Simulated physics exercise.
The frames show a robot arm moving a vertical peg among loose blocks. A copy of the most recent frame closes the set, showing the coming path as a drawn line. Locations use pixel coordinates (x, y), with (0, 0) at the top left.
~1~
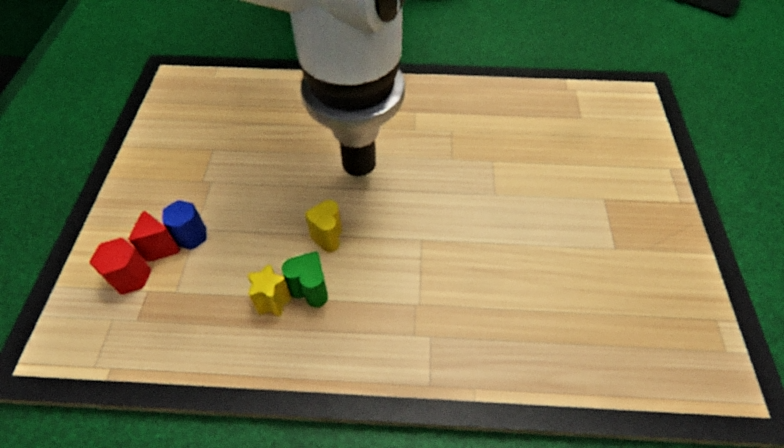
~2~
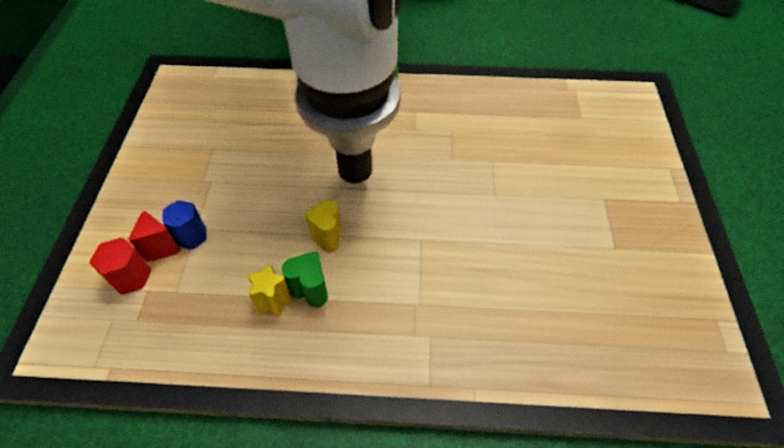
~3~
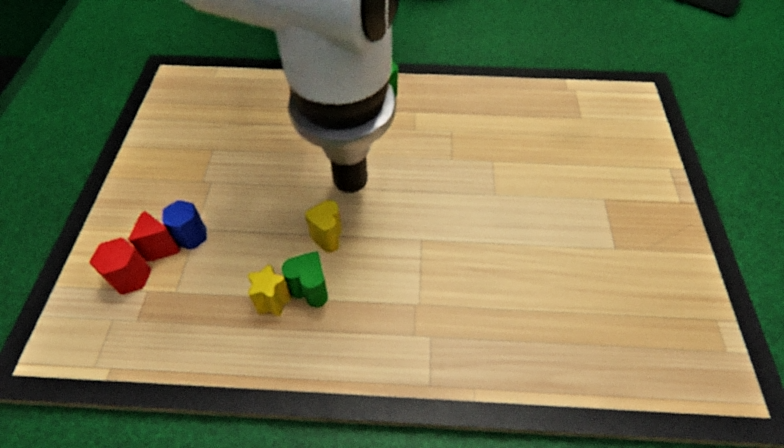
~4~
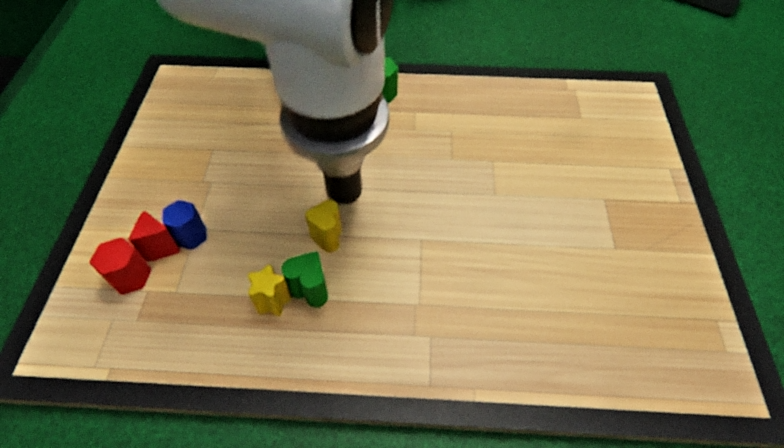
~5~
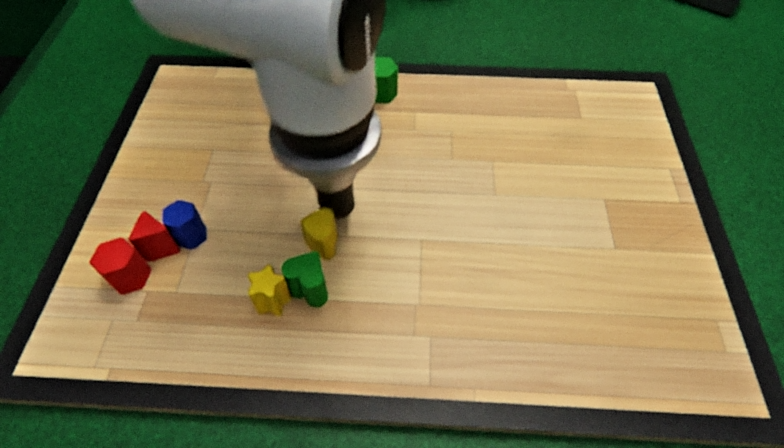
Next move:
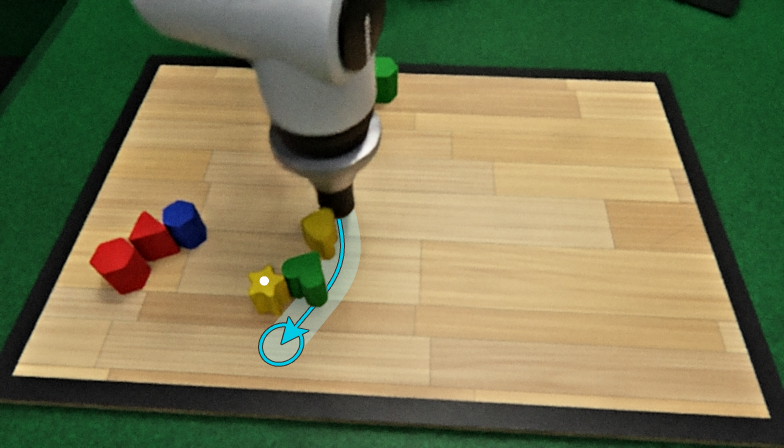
In the video, a robot arm moves its dark peg down and slightly left across a wooden board scattered with red, blue, green and yellow blocks, then nudges the yellow heart-shaped block slightly toward the lower left.
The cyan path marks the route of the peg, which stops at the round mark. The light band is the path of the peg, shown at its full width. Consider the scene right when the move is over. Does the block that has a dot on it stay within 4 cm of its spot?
In short: Yes.
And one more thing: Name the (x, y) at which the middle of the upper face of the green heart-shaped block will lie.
Pixel (231, 338).
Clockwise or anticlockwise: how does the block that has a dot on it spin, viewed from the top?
From overhead, clockwise.
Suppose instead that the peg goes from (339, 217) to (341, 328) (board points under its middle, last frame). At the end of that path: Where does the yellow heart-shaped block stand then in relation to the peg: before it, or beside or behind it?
The block lies off to the side or behind.
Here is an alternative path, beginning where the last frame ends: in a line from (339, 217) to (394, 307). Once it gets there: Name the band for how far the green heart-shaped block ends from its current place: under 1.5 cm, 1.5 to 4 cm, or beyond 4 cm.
Verdict: Less than 1.5 cm.
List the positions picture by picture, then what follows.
In the first picture, peg's lower end (359, 164); yellow star (264, 281); green heart-shaped block (305, 269); yellow heart-shaped block (324, 214).
In the second picture, peg (355, 171); blocks still.
In the third picture, peg (350, 180); blocks still.
In the fourth picture, peg (344, 191); blocks still.
In the fifth picture, peg (337, 205); yellow star (264, 281); green heart-shaped block (305, 269); yellow heart-shaped block (319, 222).
Drawn move, from (339, 217) by way of (341, 259) and (317, 301) to (281, 344); the dot is on the yellow star.
What follows on the original path. One third of the way, peg (339, 248); yellow star (259, 285), turned 30° clockwise; green heart-shaped block (299, 281); yellow heart-shaped block (304, 250), turned 90° clockwise.
Two thirds of the way, peg (314, 291); yellow star (245, 294), turned 75° clockwise; green heart-shaped block (277, 303), turned 40° anticlockwise; yellow heart-shaped block (284, 263).
At the end, peg (277, 335); yellow star (239, 295), turned 100° clockwise; green heart-shaped block (231, 338); yellow heart-shaped block (284, 263), turned 155° clockwise.
